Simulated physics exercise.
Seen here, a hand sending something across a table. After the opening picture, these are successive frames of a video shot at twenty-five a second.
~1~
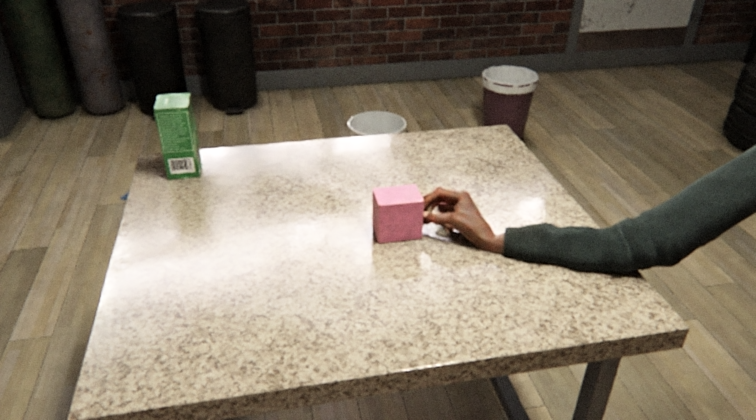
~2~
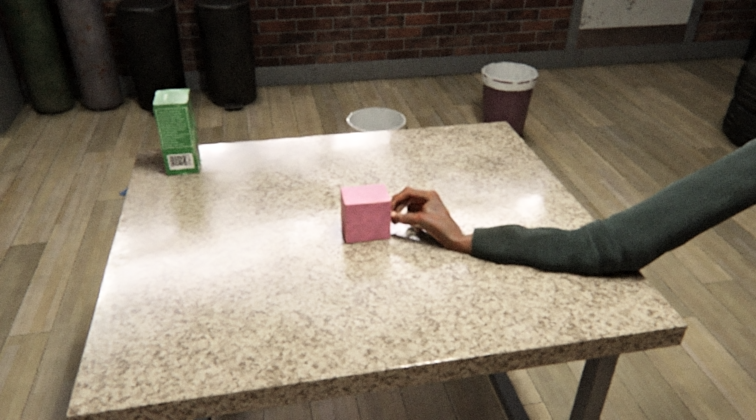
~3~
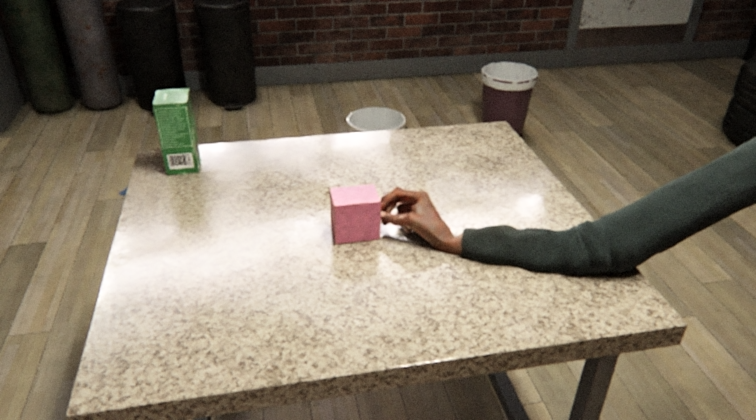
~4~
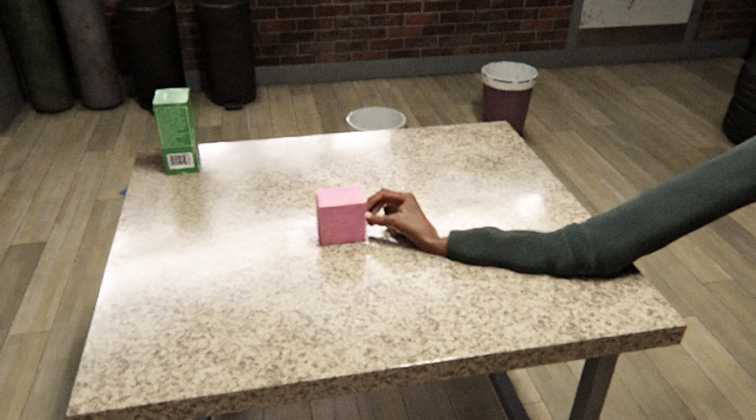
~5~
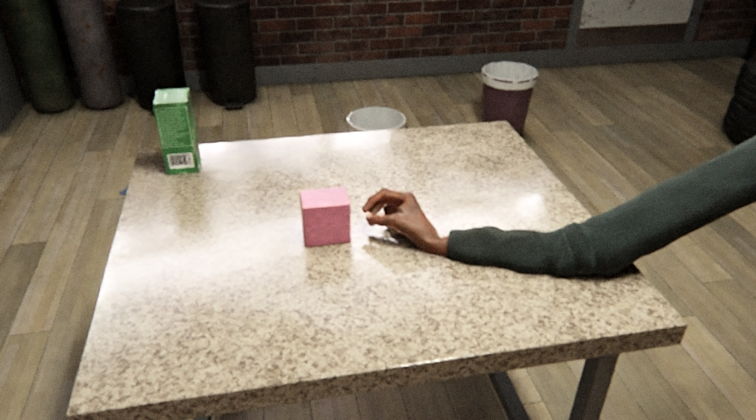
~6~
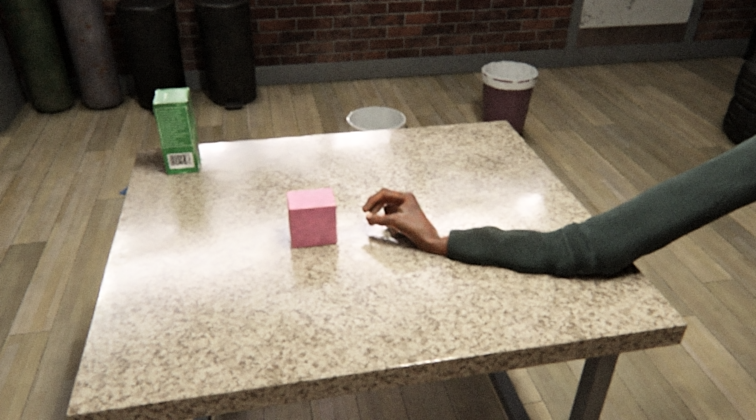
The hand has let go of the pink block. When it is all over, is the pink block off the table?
The pink block is still on the table.
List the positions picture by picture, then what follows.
The first frame shows under the hand; pink block (397, 213).
The second frame shows under the hand; pink block (365, 213).
The third frame shows under the hand; pink block (355, 214).
The fourth frame shows pink block (341, 215).
The fifth frame shows pink block (326, 216) moved a little.
The sixth frame shows pink block (312, 218) moved about its own width.
Then, 0.10 s later than the last frame, pink block moved about its own width near (286, 221).
Then, 0.20 s later than the last frame, pink block moved about its own width near (272, 222).
When it is over, moved from the start, pink block. End places, in pixels of the last picture, pink block near (270, 222).
